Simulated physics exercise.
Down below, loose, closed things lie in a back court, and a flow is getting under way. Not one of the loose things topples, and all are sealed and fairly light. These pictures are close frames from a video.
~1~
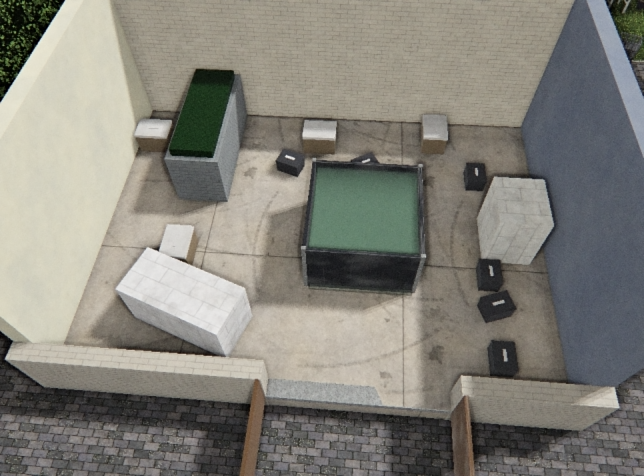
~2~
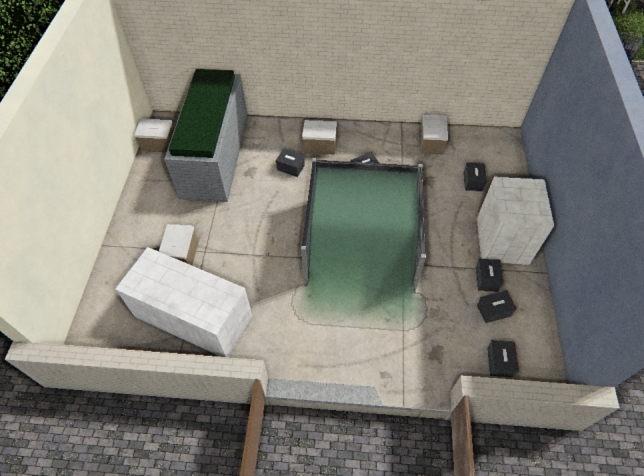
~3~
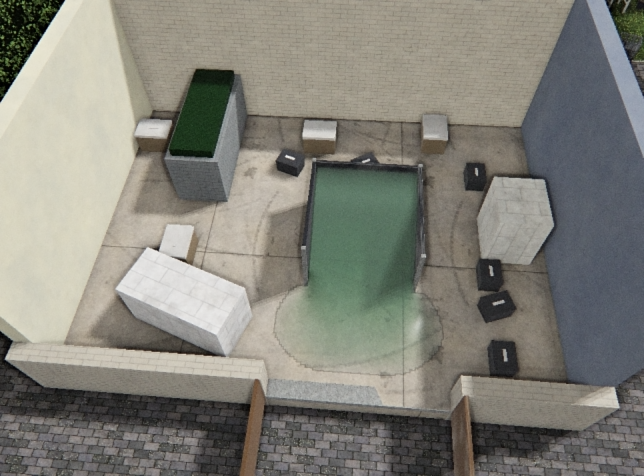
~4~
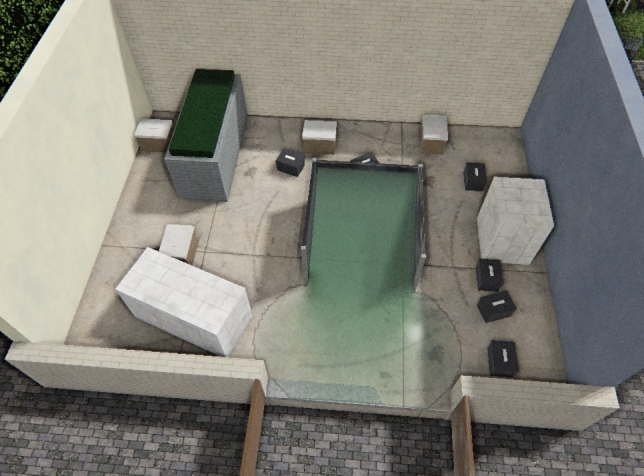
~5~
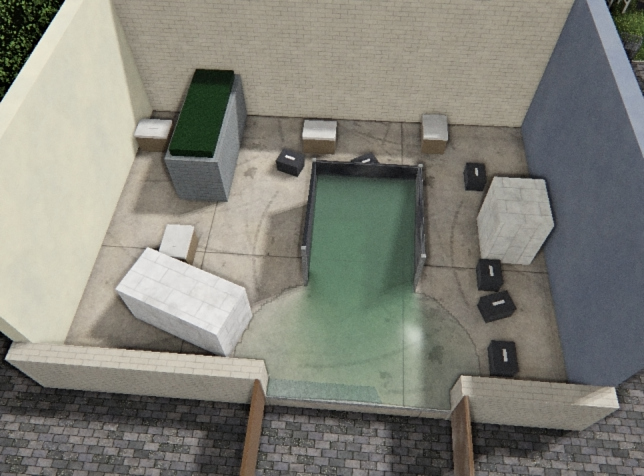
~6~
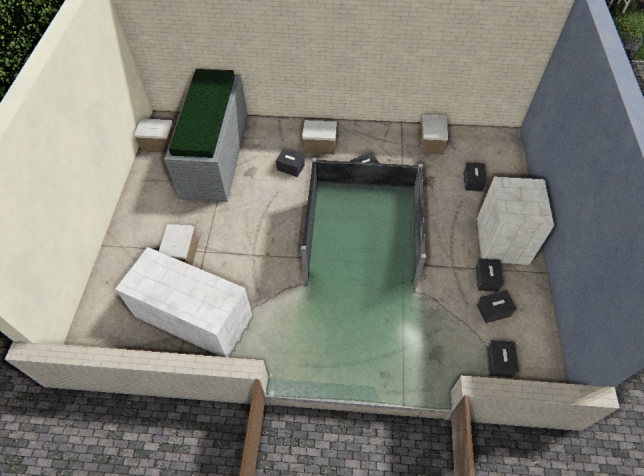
In a walled back court, green water burst from the open front of a dark tank and spread across the floor to the gap in the low wall, while the surrounding boxes stayed put.
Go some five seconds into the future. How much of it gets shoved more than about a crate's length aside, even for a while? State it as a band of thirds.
Portion: Beneath a third.
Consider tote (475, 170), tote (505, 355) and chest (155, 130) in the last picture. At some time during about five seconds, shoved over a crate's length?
Short of that; goes that far; short of that.
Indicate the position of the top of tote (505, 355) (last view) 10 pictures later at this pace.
That would put it around (531, 324).
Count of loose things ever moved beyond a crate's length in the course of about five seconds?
You get 1.
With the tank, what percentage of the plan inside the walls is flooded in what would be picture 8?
I'd put it at some 25 per cent.
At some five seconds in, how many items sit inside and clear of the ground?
The count comes to 0.
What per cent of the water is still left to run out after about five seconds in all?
I'd say close to 26 percent.
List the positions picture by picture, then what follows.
A tote at (366, 162), on the bottom; a chest at (436, 126), on the bottom; 0 of 10 have shifted, in the first frame.
A tote at (366, 162), on the bottom; a chest at (436, 126) rests on the ground; 0 of 10 have shifted, in the second frame.
A tote at (366, 162), on the bottom; a chest at (436, 126), on the bottom; 0 of 10 have shifted, in the third frame.
A tote at (366, 162), on the bottom; a chest at (436, 126), on the bottom; 0 of 10 have shifted, in the fourth frame.
A tote at (366, 162), on the bottom; a chest at (436, 126), on the bottom; 0 of 10 have shifted, in the fifth frame.
A tote at (366, 162), on the bottom; a chest at (436, 126), on the bottom; 0 of 10 have shifted, in the sixth frame.
A moment on, 0 of 10 are well off their spots; 0 afloat.
Next, 1 of 10 are well off their spots; 0 afloat.
Later, 1 of 10 are well off their spots; 0 afloat.
In the end, 1 of 10 are well off their spots, and 1 have been at some point; 0 afloat.
